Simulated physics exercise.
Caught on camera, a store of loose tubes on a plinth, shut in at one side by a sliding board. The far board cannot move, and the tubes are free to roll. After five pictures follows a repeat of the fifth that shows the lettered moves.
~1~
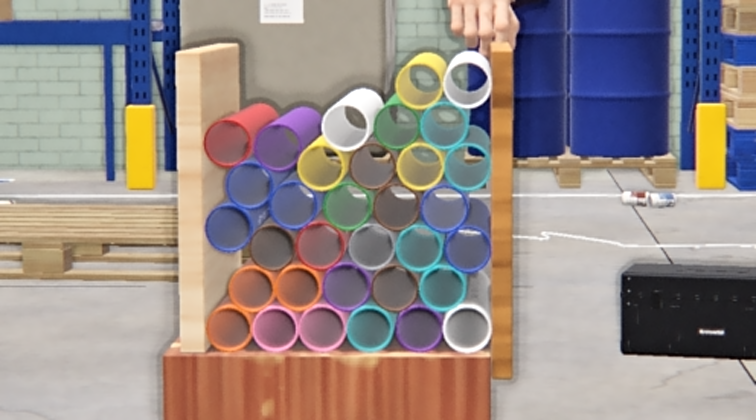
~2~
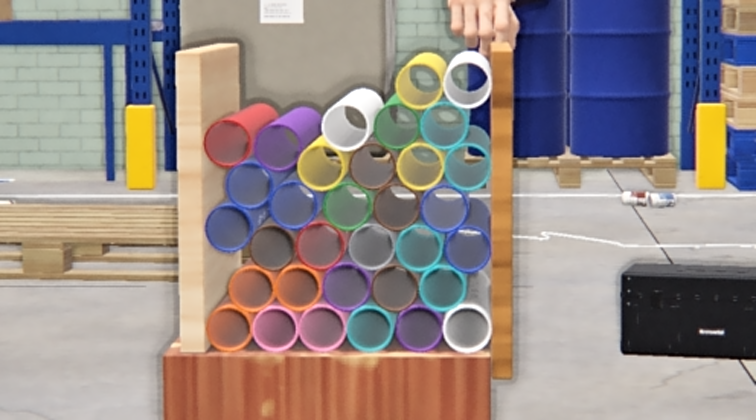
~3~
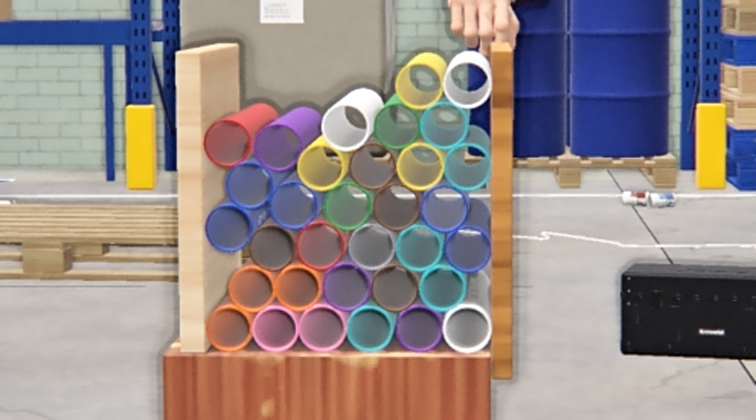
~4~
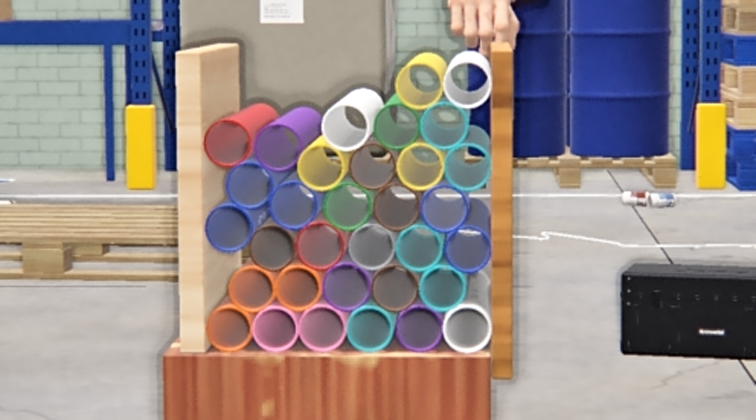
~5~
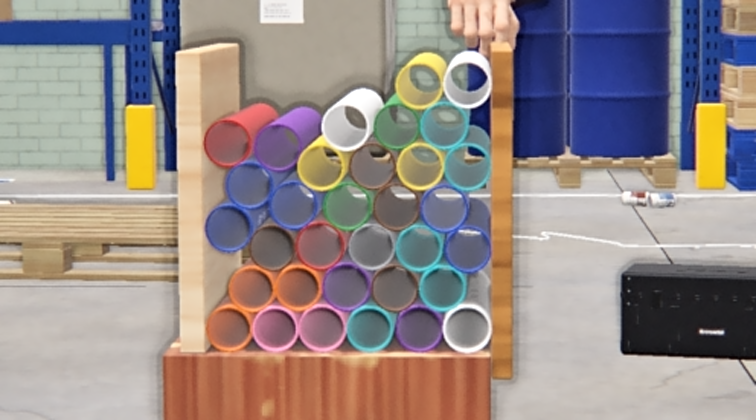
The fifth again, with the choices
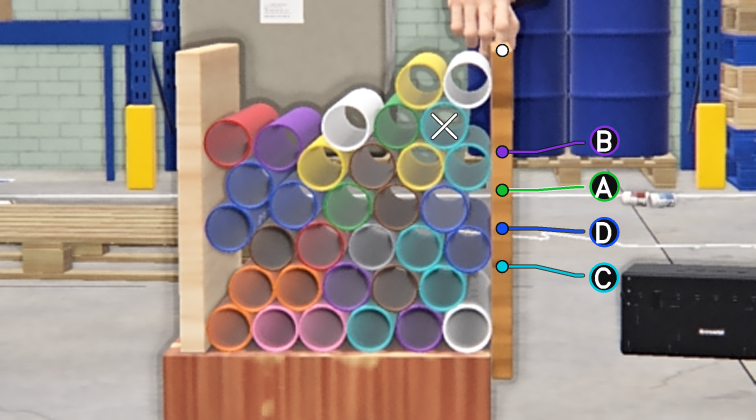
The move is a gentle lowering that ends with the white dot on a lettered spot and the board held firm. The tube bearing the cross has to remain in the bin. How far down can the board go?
It can be let down to A.
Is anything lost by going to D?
At D: Yes.
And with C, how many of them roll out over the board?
At C the number is four.
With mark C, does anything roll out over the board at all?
At C: Yes.
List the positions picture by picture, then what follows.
A brown tube (273, 248); a green tube (348, 207); a yellow tube (321, 167), in the first picture.
A yellow tube (321, 167); a white tube (467, 84), in the second picture.
Side board (501, 196); an orange tube (229, 328), in the third picture.
A white tube (468, 328); a blue tube (468, 250), in the fourth picture.
A brown tube (273, 248); a green tube (348, 207); a yellow tube (321, 167), in the fifth picture.
On the copy, A at (502, 190); B at (502, 152); C at (502, 267); D at (502, 229); the cross at (444, 126); the white dot at (503, 50).
On A. First, top of the board (491, 117).
Then, top of the board (491, 189).
Finally, top of the board (491, 190), one out over the board, the crossed one still inside.
By contrast, B keeps the crossed one inside; C lets the crossed one out; D lets the crossed one out.
